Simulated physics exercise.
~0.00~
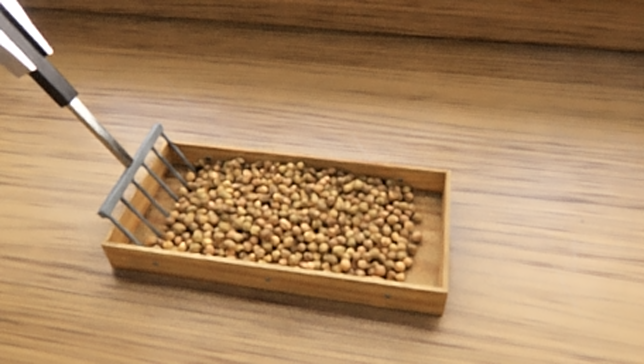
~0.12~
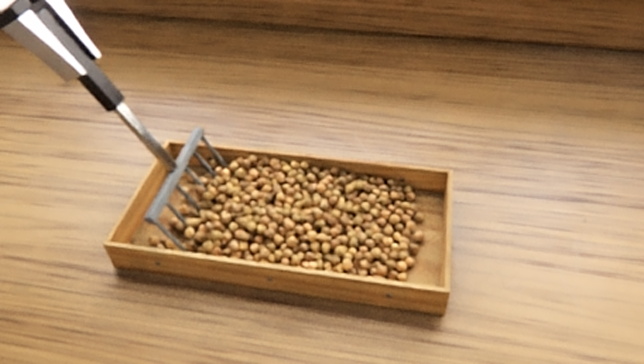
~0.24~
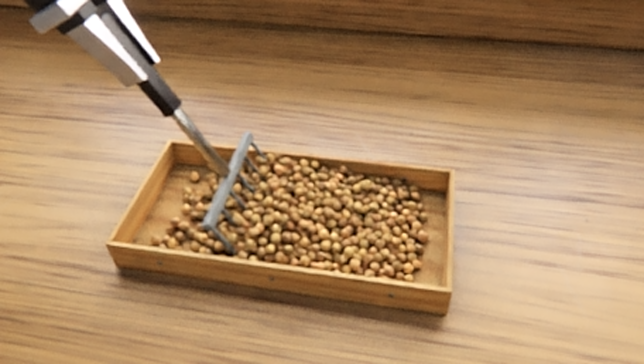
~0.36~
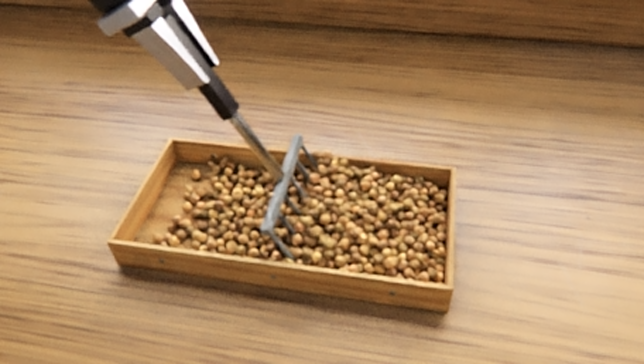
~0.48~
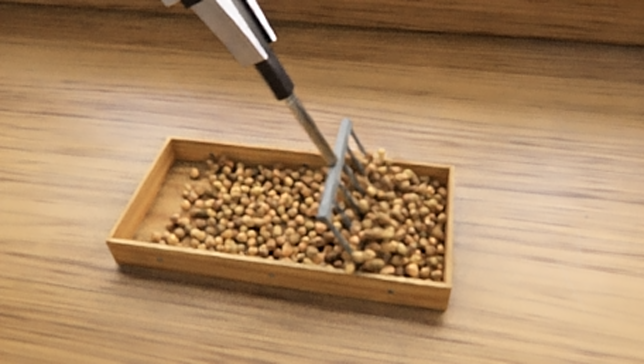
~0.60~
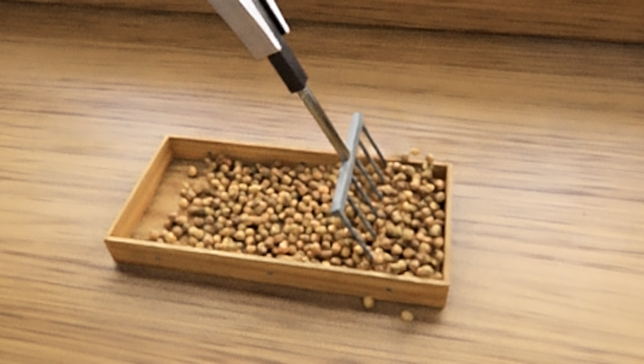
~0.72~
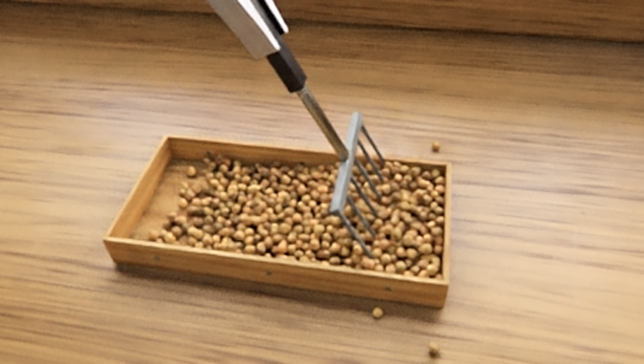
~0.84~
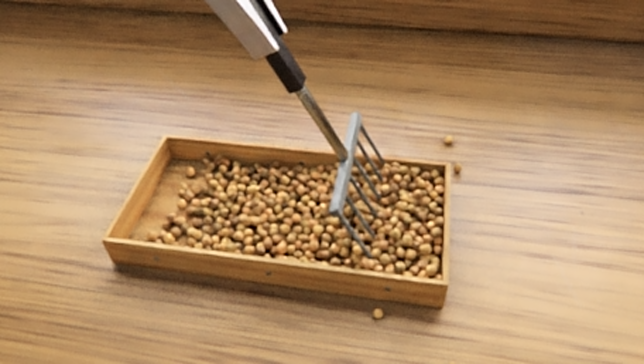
A grey rake-like comb, held by a black and white robot gripper, stands at the left end of a shallow wooden tray on a brown wood-grain table, seen from above at a slight angle. Round tan and brown dried chickpeas fill most of the tray. The comb sweeps right through them, leaving a thin bare patch at the left end and pushing some into a heap toward the right. It stops short of the right wall as a few chickpeas spill over the edges and roll across the table. The comb then stays still, with most chickpeas still inside.
